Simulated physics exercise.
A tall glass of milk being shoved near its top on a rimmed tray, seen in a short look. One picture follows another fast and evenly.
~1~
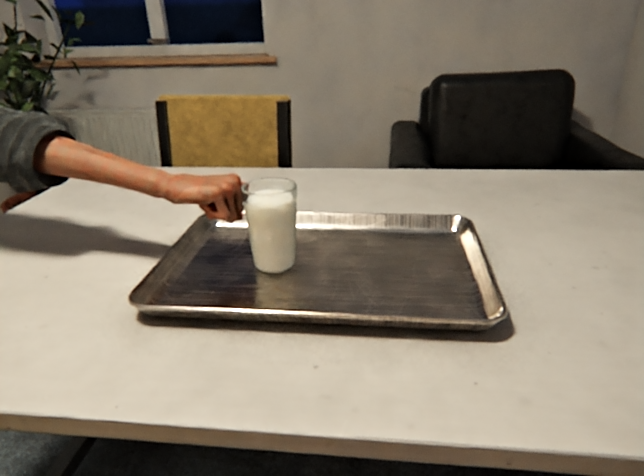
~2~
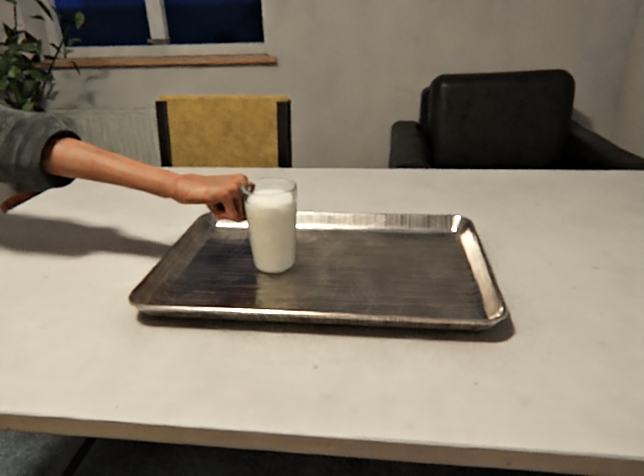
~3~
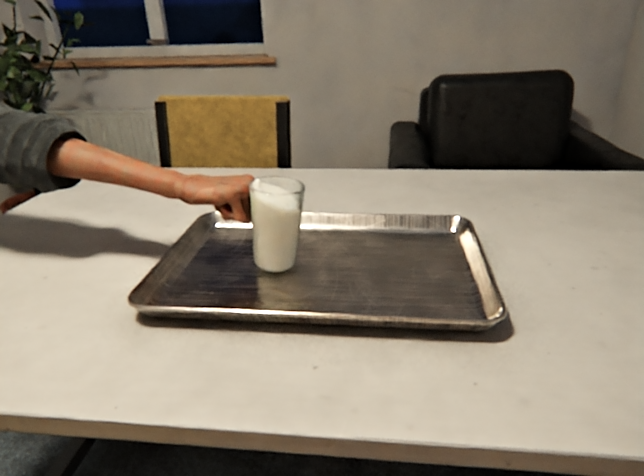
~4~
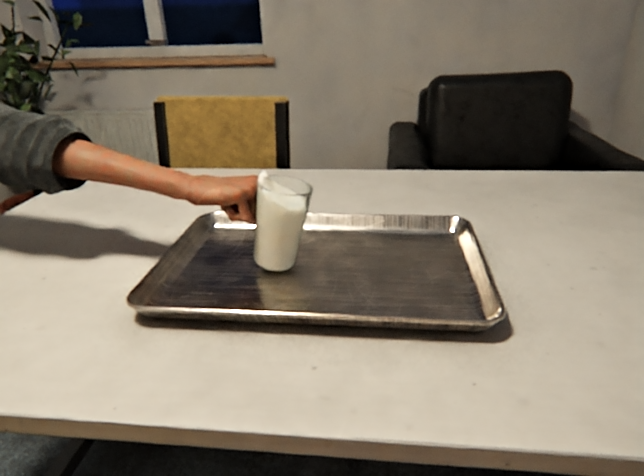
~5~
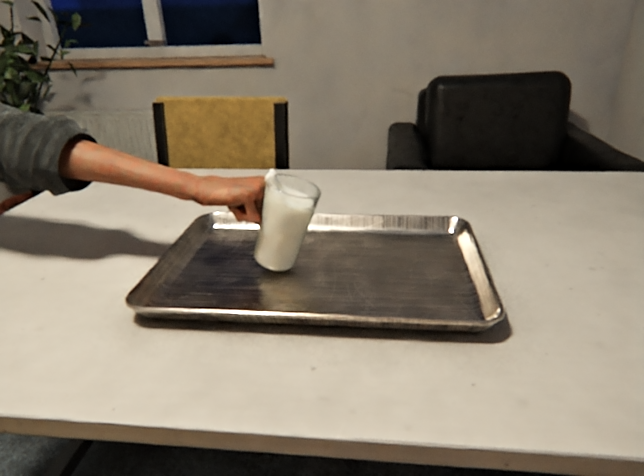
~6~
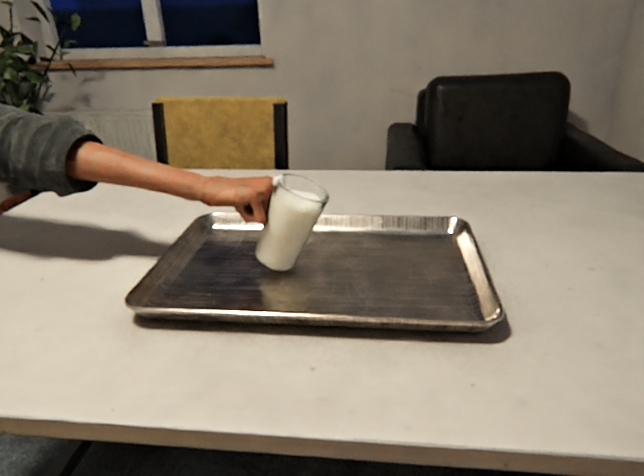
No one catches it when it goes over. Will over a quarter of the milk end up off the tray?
Yes.
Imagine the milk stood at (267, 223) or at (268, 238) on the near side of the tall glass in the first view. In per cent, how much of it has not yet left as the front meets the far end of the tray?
65 % and 55 %.
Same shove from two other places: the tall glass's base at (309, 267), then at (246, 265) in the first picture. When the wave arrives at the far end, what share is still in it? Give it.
First try about 75 per cent, second try about 50 per cent.
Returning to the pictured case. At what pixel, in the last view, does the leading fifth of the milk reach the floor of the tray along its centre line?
About (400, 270).
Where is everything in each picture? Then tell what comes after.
Tilt 0°; right rim (295, 188); surface from (248, 195) to (294, 196); the tray's far rim is at (486, 259); the tray is clear ahead, in the first picture.
Tilt 0°; right rim (295, 188); surface from (248, 195) to (294, 196), in the second picture.
Tilt 6°; right rim (303, 189); surface from (255, 182) to (297, 200), in the third picture.
Tilt 11°; right rim (311, 191); surface from (262, 179) to (307, 200); 1 per cent is over the edge, in the fourth picture.
Tilt 18°; right rim (319, 195); surface from (267, 198) to (315, 201); 1 per cent is over the edge, in the fifth picture.
Tilt 24°; right rim (327, 199); surface from (272, 205) to (324, 198), in the sixth picture.
A moment on, the tall glass is falling and 94 per cent is in the glass, 1 on the tray and 5 above or beyond its rim.
Next, the tall glass lies on its side and 57 per cent is in the glass, 41 on the tray and 2 above or beyond its rim.
Then the tall glass lies on its side and 33 per cent is in the glass, 41 on the tray and 26 above or beyond its rim.
Later the tall glass lies on its side and 18 per cent is in the glass, 44 on the tray and 39 above or beyond its rim.
In the end 61 per cent is held by tray and glass, 39 is off the tray.
